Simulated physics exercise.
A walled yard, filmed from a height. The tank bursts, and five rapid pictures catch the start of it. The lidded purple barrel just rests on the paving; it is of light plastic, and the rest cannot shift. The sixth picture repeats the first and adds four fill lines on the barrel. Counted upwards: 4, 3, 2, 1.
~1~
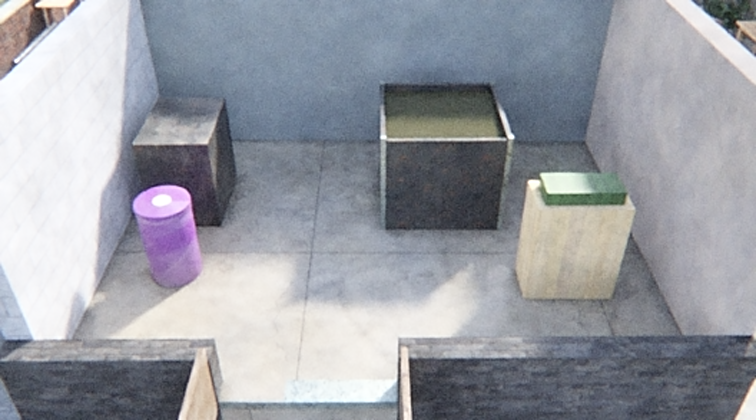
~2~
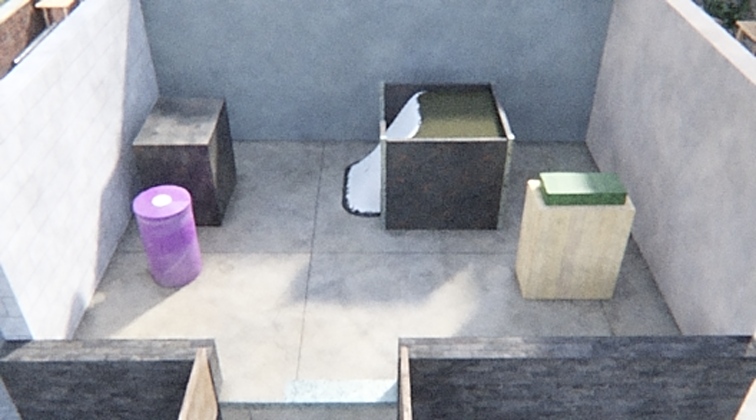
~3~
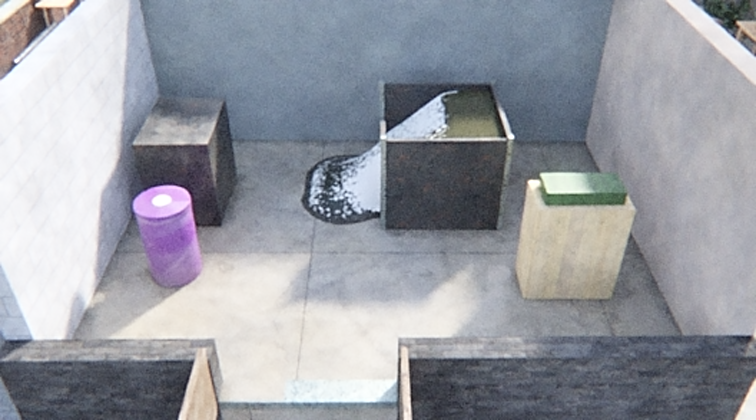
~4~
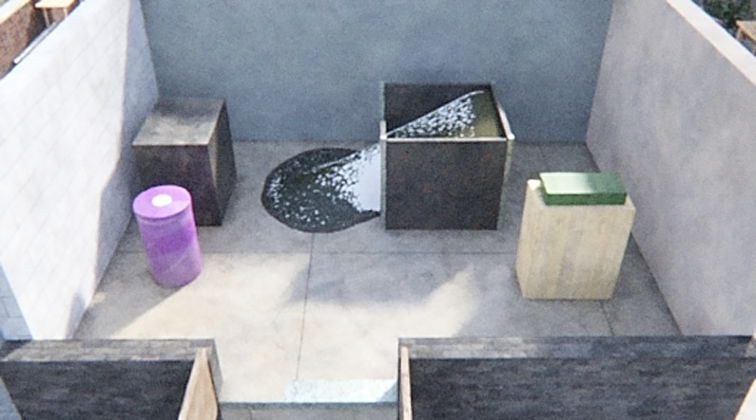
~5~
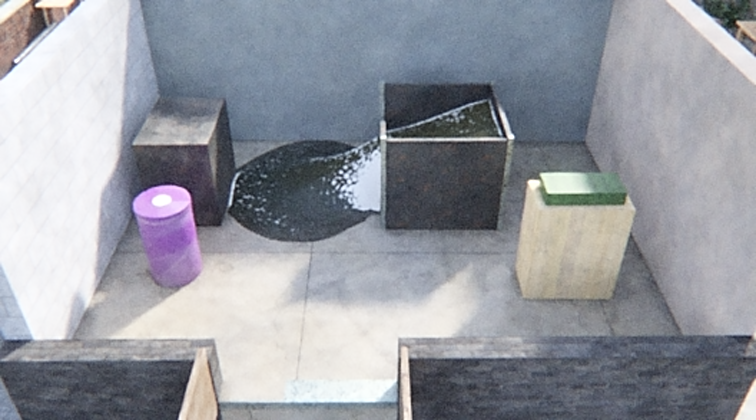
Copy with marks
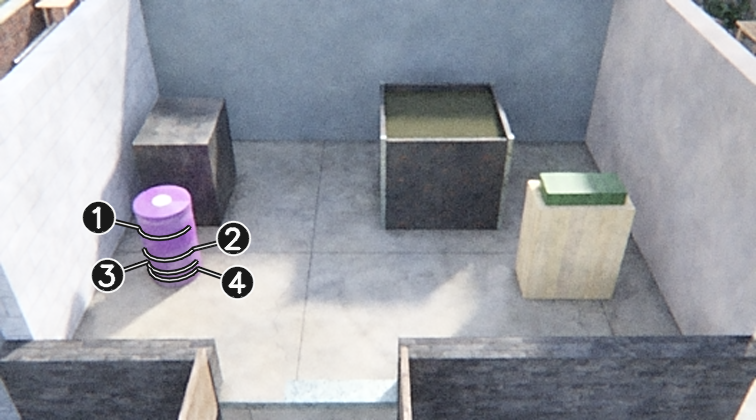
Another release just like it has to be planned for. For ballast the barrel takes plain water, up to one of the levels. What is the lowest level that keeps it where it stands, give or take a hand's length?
2 will do.
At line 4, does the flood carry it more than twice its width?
Yes.
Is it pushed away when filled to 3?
Yes.
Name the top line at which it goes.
3 it is.
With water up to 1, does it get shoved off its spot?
No, not at all.
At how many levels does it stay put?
Two.
In white, 1 at (159, 238); 2 at (164, 260); 3 at (167, 273); 4 at (169, 280); from the bottom up 4, 3, 2, 1.
For line 1, it does not move.
For line 2, it does not move.
For line 3, it is pushed about 3 times its own width away.
For line 4, it is pushed about 6 times its own width away.
